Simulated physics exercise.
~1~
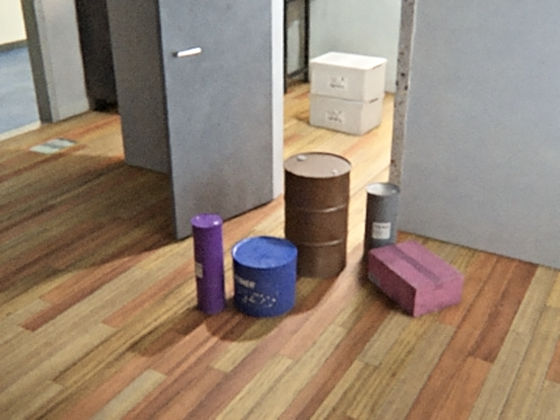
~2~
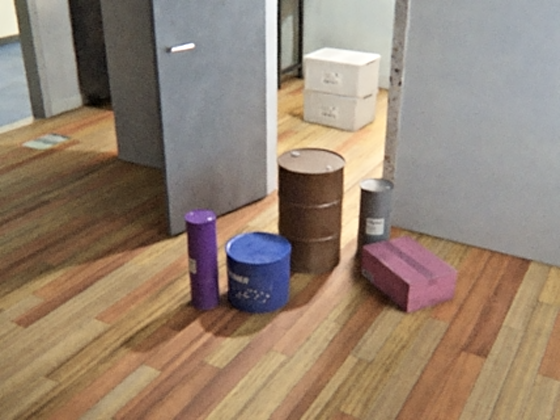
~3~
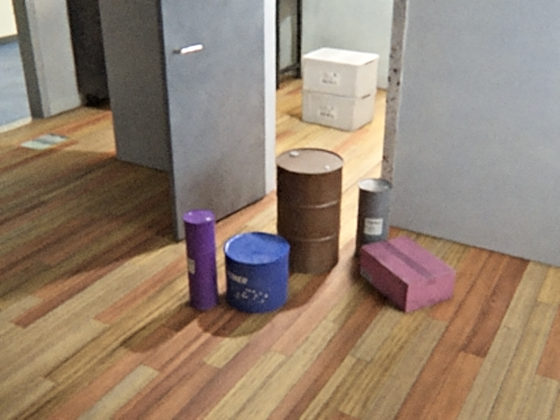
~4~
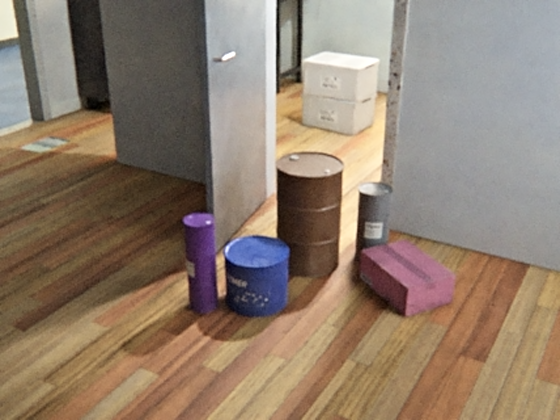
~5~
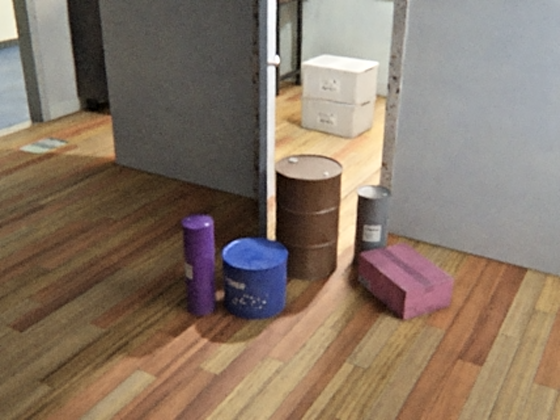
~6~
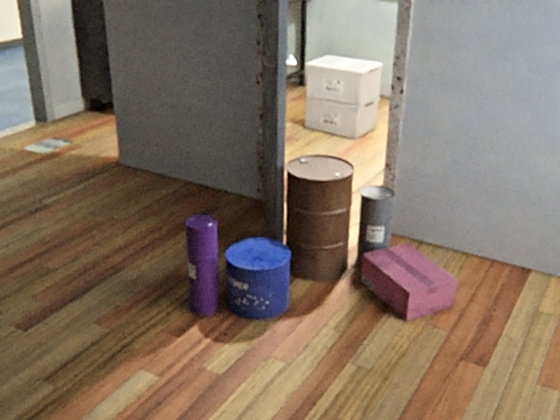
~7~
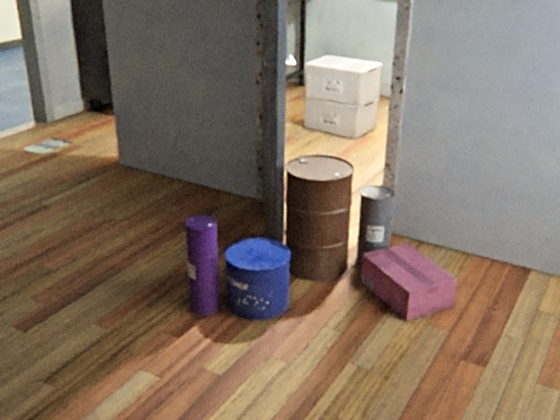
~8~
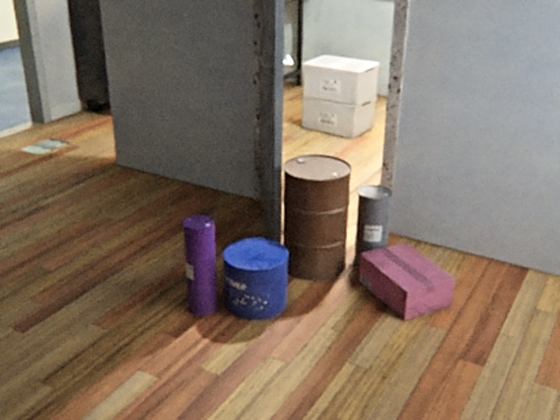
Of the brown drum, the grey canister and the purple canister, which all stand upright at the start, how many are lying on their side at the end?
None of them are; the brown drum, the grey canister and the purple canister all still stand upright.
In a room with a striped wooden floor, seen from slightly above by a gently swaying camera, a grey door stands wide open at a doorway. In front are a purple canister, a blue pail, a tall brown drum, a grey canister and a pink box, with white boxes stacked beyond the opening. At first nothing moves. Then the door swings to the right, narrowing until it is seen almost edge-on beside the brown drum. It stops there, jammed partway, leaving the doorway open and every object in its place.
